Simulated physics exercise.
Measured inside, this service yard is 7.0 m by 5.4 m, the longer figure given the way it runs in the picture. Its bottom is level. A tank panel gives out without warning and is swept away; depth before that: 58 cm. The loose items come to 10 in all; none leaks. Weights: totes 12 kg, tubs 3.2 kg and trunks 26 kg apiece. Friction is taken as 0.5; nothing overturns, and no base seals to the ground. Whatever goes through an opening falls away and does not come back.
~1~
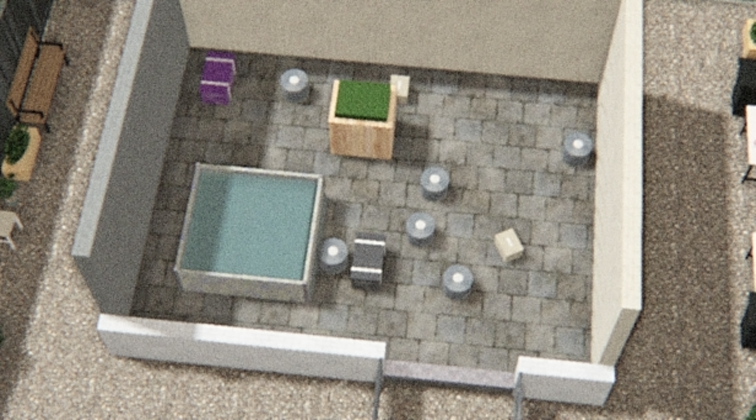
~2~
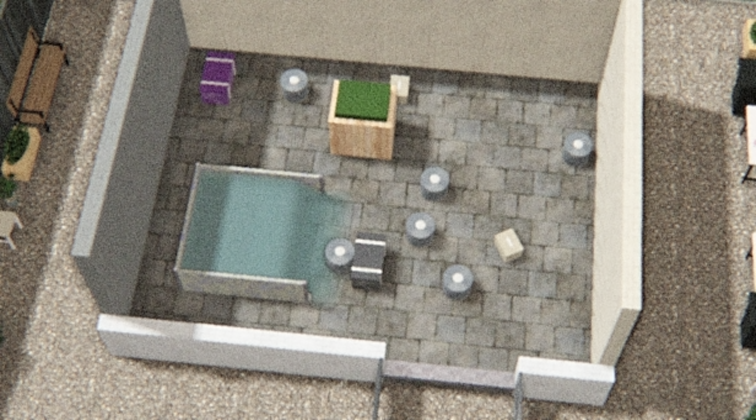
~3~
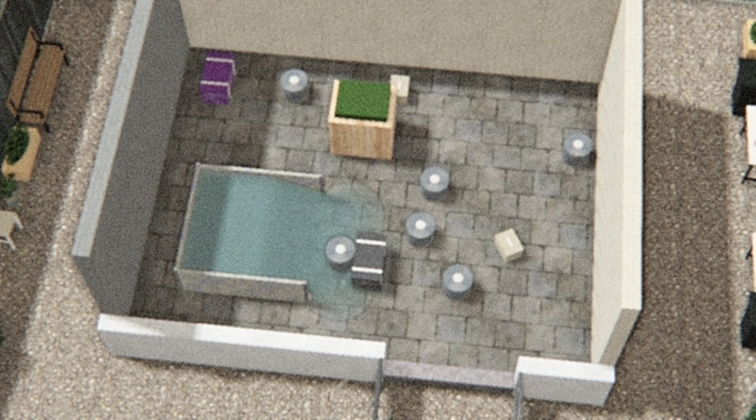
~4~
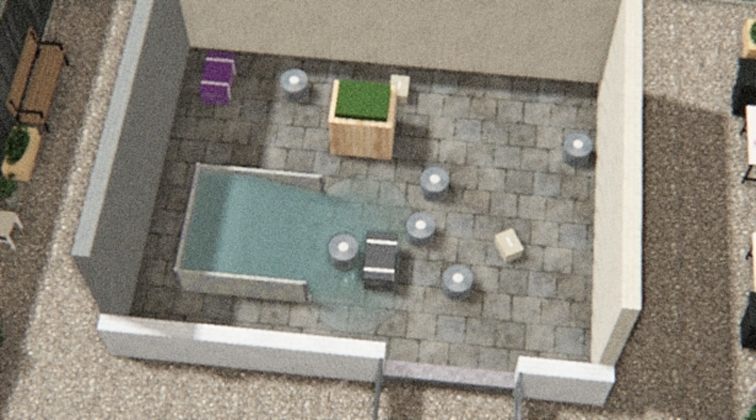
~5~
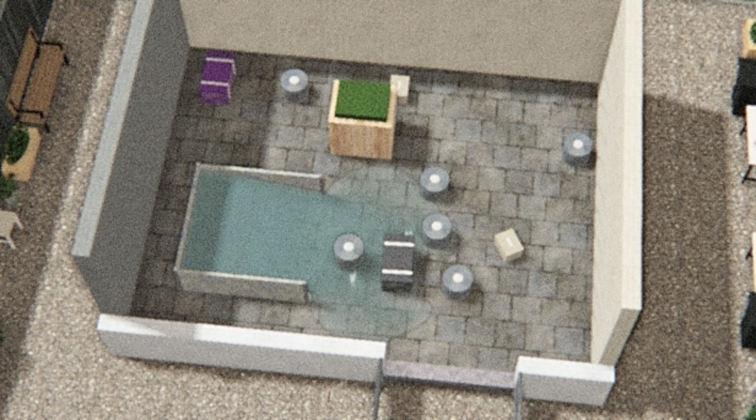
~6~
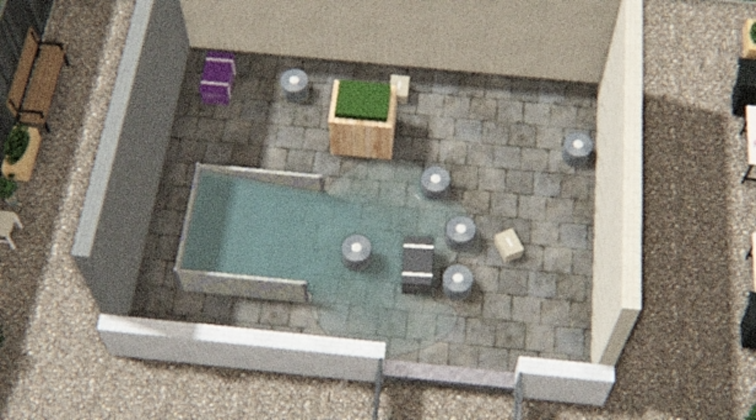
Water spreads from a pale-walled tank at the left of a walled, grey-paved yard, seen from high above by a still camera. A purple trunk, a wooden planter topped with green, a small cream block and several round grey tubs stand around it. The tank's right panel disappears, the shallow water fans rightward, and the nearest tub shifts slightly before a dark banded trunk and then another tub slide right.
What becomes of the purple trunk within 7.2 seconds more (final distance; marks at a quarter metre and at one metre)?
My guess: The purple trunk is left almost unmoved.
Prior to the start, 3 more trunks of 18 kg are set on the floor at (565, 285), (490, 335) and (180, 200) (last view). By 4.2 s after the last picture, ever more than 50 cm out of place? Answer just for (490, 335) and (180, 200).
Taking them in order, they come out greater and smaller.
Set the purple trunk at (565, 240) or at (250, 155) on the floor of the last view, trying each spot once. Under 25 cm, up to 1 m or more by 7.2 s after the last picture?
Swept far; nearly still.
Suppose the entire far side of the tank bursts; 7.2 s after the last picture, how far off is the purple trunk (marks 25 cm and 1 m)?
Result: Purple trunk displaced far.
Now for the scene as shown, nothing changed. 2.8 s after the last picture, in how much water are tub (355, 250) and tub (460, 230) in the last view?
About 19 and 15 cm.
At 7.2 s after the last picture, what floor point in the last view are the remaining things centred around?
They average out to somewhere around (412, 154).
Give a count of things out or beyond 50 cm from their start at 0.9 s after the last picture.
Count: 5.
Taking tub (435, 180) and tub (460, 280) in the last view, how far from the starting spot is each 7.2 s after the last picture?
First 200 cm, then 50 cm.
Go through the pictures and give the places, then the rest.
The purple trunk at (217, 72) rests on the ground; water covers 3.5 m2; 0 of 10 have shifted, in the first picture.
The purple trunk at (217, 72), on the bottom; 4.4 m2 under water; 1 of 10 have shifted, in the second picture.
The purple trunk at (217, 72), on the bottom; water covers 5.5 m2; 1 of 10 have shifted, in the third picture.
The purple trunk at (217, 72), on the bottom; 6.7 m2 under water; 2 of 10 have shifted, in the fourth picture.
The purple trunk at (217, 72) rests on the ground; 8.1 m2 under water; 3 of 10 have shifted, in the fifth picture.
The purple trunk at (217, 72), on the bottom; water covers 9.8 m2; 3 of 10 have shifted, in the sixth picture.
Then, 0.9 s after the last picture the purple trunk is near (217, 72), 0.0 m from its start, aground; 0 of 10 are out; 2 afloat.
Then, 2.8 s after the last picture the purple trunk is near (217, 72), 0.0 m from its start, aground; 0 of 10 are out; 7 afloat.
Then, 4.8 s after the last picture the purple trunk is near (217, 72), 0.0 m from its start, aground; 0 of 10 are out; 7 afloat.
Then, 7.2 s after the last picture the purple trunk is near (217, 72), 0.0 m from its start, aground; 1 of 10 are out; 5 afloat.
